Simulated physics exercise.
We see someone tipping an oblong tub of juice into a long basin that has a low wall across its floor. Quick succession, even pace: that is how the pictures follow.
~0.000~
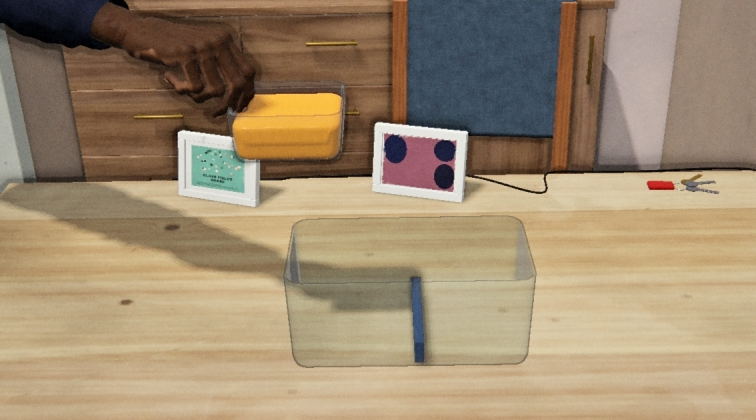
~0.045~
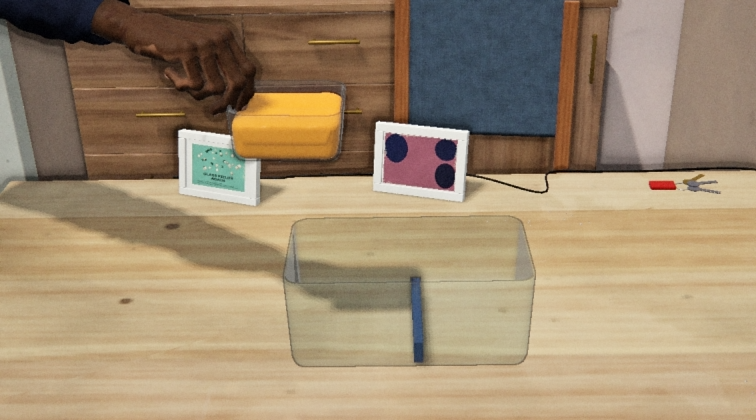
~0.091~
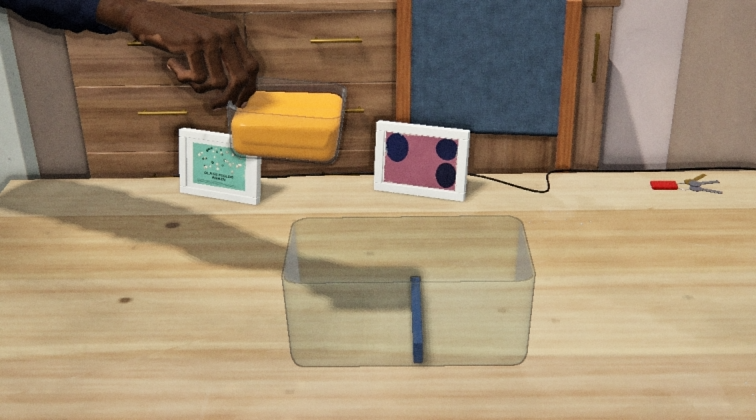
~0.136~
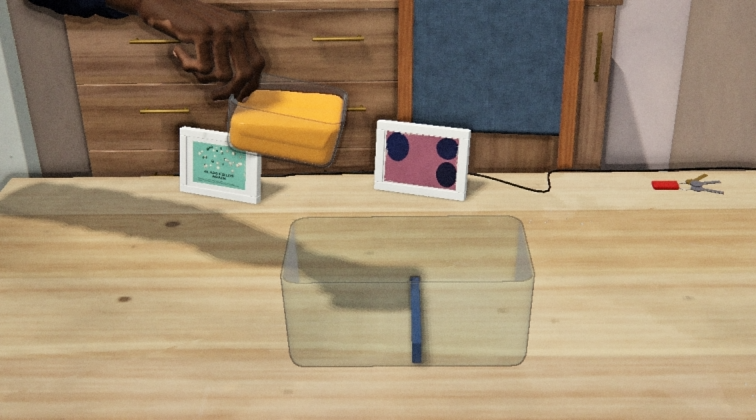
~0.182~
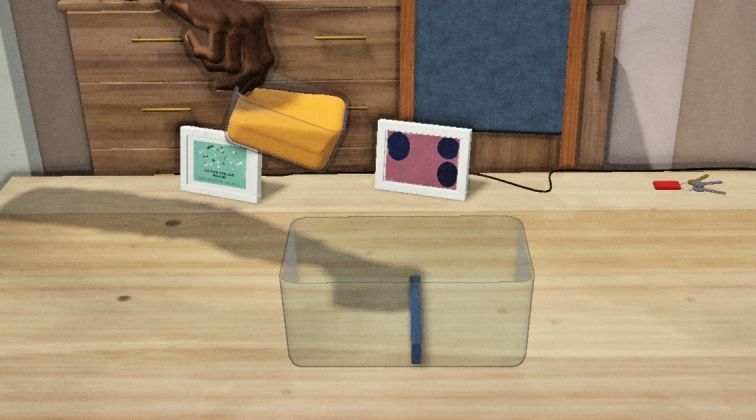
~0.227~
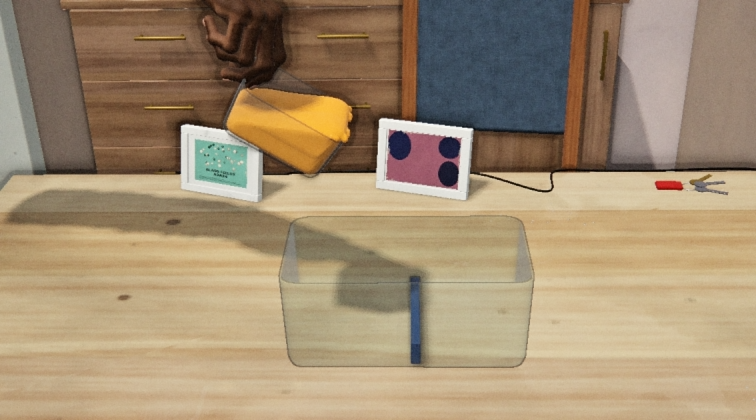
Hand gradually tilting a clear tub of orange juice rightward above an empty see-through basin with a low blue wall inside.
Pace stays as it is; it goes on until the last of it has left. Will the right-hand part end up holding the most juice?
No: Most of it ends up on the left side.
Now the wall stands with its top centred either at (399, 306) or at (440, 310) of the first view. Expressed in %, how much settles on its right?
In order, 60 and 15 in a hundred.
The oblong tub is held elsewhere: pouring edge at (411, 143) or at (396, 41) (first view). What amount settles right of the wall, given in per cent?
75 % and 70 %.
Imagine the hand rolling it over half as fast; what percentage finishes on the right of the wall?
Close to 45 per cent.
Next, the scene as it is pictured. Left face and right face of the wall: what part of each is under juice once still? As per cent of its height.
Roughly 50 percent left, 20 percent right.
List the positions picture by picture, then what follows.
In the first picture, tilt 0°; pouring edge (343, 99); surface from (238, 109) to (341, 107); the long basin's rim runs from (289, 251) to (528, 247); the wall's top is at (418, 309).
In the second picture, tilt 1°; pouring edge (343, 100); surface from (237, 108) to (341, 107).
In the third picture, tilt 6°; pouring edge (344, 103); surface from (237, 106) to (341, 108).
In the fourth picture, tilt 13°; pouring edge (345, 109); surface from (236, 104) to (342, 110).
In the fifth picture, tilt 22°; pouring edge (345, 118); surface from (236, 103) to (345, 111).
In the sixth picture, tilt 32°; pouring edge (345, 127); surface from (233, 103) to (342, 116); 5 per cent is over the edge.
By 0.49 s the tilt is 93° and 16 per cent is still to pour, 24 is left of the wall and 2 right of it.
By 0.68 s the tilt is 100° and 4 per cent is still to pour, 67 is left of the wall and 24 right of it.
By 0.87 s the tilt is 100° and 0 per cent is still to pour, 70 is left of the wall and 25 right of it.
By 1.09 s the tilt is 100° and 0 per cent is still to pour, 71 is left of the wall and 27 right of it.
At rest 70 per cent lies left of the wall, 28 right of it and 2 outside.
